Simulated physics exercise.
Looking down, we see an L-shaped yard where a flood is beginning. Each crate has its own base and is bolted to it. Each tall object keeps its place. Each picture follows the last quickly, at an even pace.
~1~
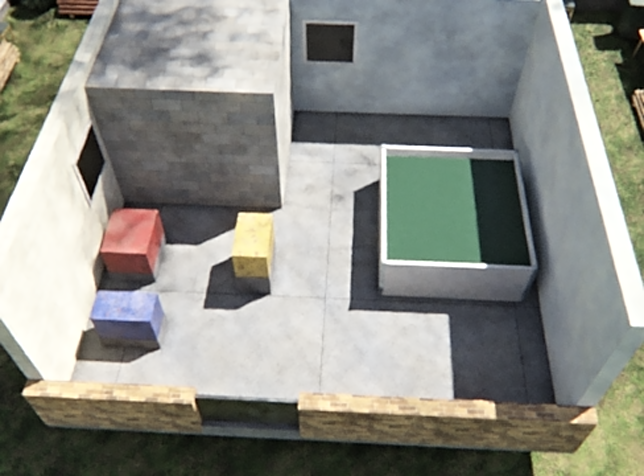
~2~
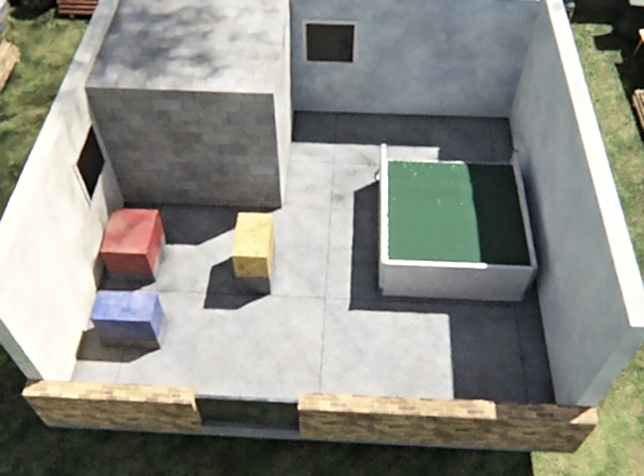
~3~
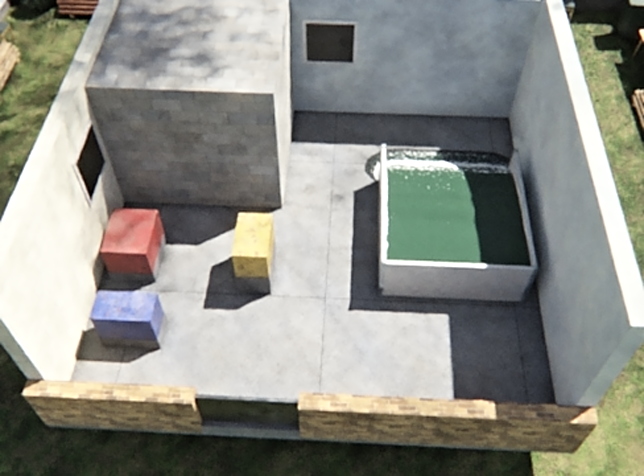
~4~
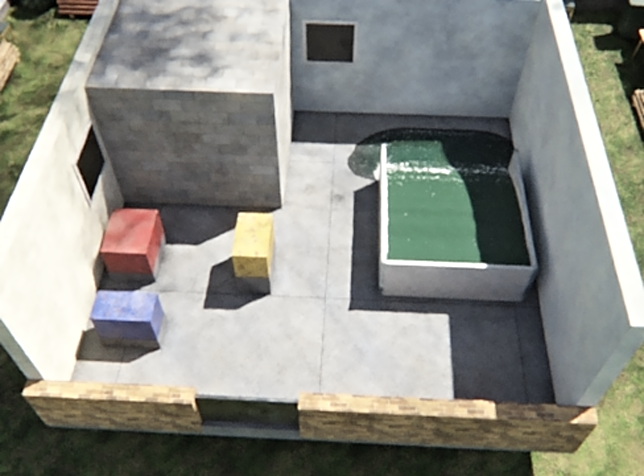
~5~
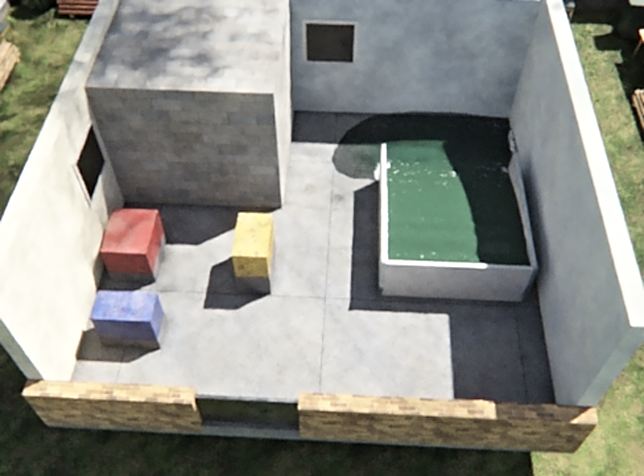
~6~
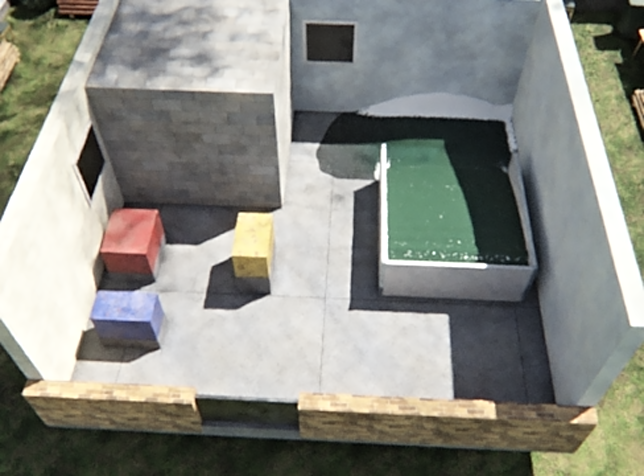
Water poured over the far side of a green-filled tank in a walled yard, spreading across the floor behind it and out to the left, while the red, blue and yellow blocks stayed still.
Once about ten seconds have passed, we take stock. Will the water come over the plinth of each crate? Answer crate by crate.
The blue crate: No, it stays dry. The yellow crate: No, it stays dry. The red crate: No, it stays dry.
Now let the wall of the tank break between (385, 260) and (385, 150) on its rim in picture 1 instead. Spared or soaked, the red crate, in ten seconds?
The red crate is reached.
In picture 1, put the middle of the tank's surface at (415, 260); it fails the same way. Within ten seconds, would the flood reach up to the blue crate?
Blue crate: Untouched.
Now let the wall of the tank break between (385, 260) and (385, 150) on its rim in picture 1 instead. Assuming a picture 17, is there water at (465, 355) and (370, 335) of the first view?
Note, points in order: Unreached; unreached.
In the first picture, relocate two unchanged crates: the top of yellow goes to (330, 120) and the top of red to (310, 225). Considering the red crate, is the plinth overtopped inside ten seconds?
The red crate is flooded.
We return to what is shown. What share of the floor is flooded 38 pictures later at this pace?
I'd guess some 90 per cent.
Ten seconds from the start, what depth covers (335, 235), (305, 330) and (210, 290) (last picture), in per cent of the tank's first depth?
8, 14, 8 %.
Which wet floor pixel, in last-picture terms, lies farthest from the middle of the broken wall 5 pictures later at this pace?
My estimate: Roughly (297, 113).
A moment on, water covers 20 % of the floor; the blue crate not reached, the yellow crate not reached, the red crate not reached.
Next, water covers 25 % of the floor; the blue crate not reached, the yellow crate not reached, the red crate not reached.
Then, water covers 55 % of the floor; the blue crate not reached, the yellow crate water round its plinth, the red crate not reached.
Later, water covers 90 % of the floor; the blue crate water round its plinth, the yellow crate water round its plinth, the red crate water round its plinth.
In the end, water covers 100 % of the floor; the blue crate stayed above the water, the yellow crate stayed above the water, the red crate stayed above the water.
